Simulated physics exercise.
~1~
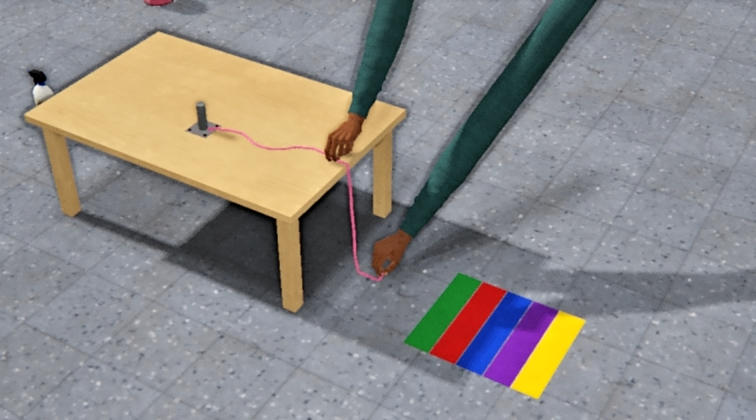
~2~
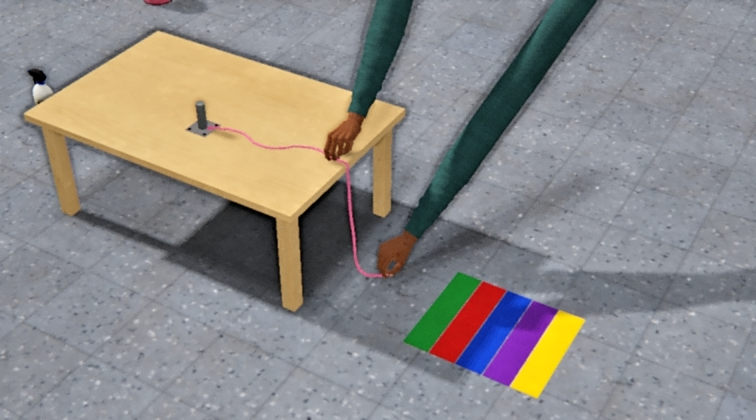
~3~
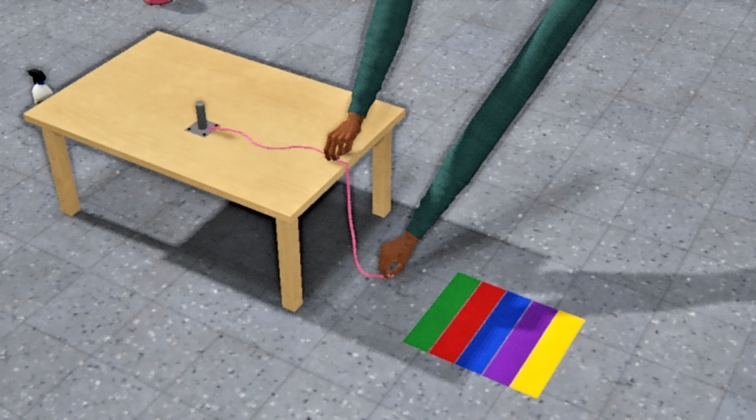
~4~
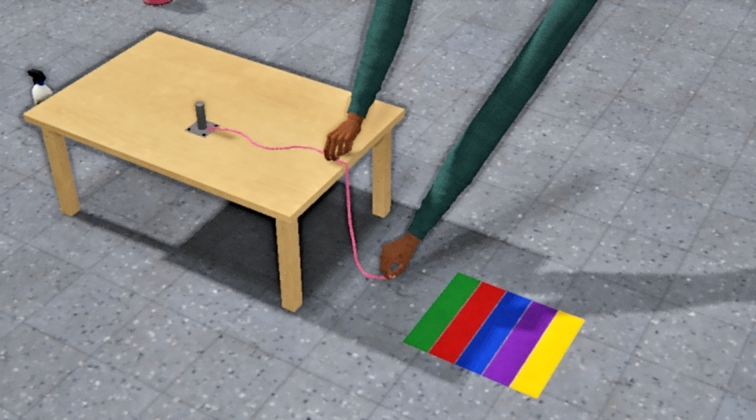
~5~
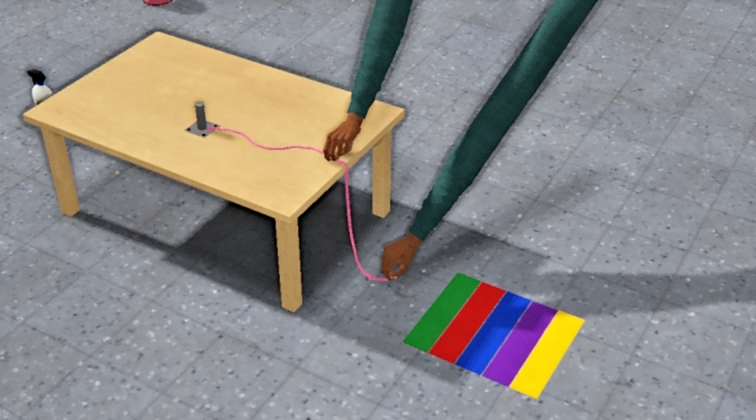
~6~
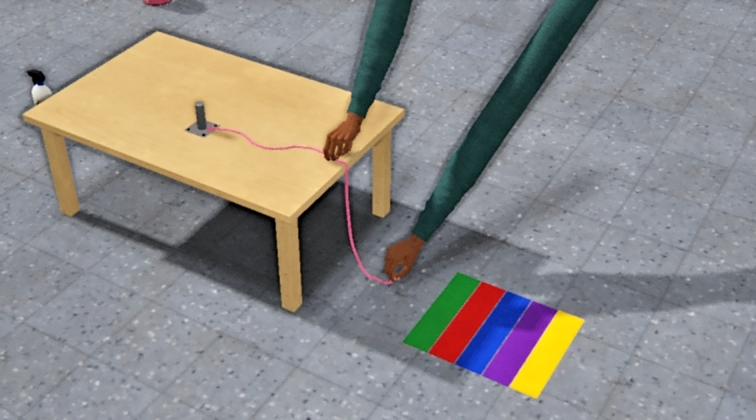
A light wooden table stands on a speckled grey tiled floor, seen from above at an angle. A pink cord runs from a small grey post on the tabletop to the right edge, where one green-sleeved hand pins it, and hangs to another hand near green, red, blue, purple and yellow strips. The lower hand shifts very slightly rightward with the cord's end, while the upper hand and view stay still.
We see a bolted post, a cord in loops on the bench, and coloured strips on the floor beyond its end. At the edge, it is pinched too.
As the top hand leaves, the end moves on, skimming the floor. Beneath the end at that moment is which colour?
Beneath it is red.
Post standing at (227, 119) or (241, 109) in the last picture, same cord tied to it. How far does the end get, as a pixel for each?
Try by try, about (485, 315) and (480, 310).
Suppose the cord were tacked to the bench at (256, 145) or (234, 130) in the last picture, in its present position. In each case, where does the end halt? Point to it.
Roughly (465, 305), then roughly (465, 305).
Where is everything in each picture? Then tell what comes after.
In the first frame, end (382, 274); green (426, 334); red (452, 345); blue (478, 356); purple (505, 367); yellow (533, 379).
In the second frame, end (388, 275); cord through (232, 130) (268, 148) (321, 151) (348, 182) (352, 224) (358, 267).
In the third frame, end (389, 276).
In the fourth frame, end (391, 277); cord through (231, 130) (267, 148) (321, 152) (347, 182) (350, 223) (360, 268).
In the fifth frame, end (392, 277).
In the sixth frame, end (395, 279); cord through (231, 130) (267, 148) (321, 152) (347, 182) (349, 223) (362, 268).
Early on, end near (423, 290); short of the strips.
Midway, end near (453, 301); over green.
At the end of the slack, end near (470, 308); over red. The red one.
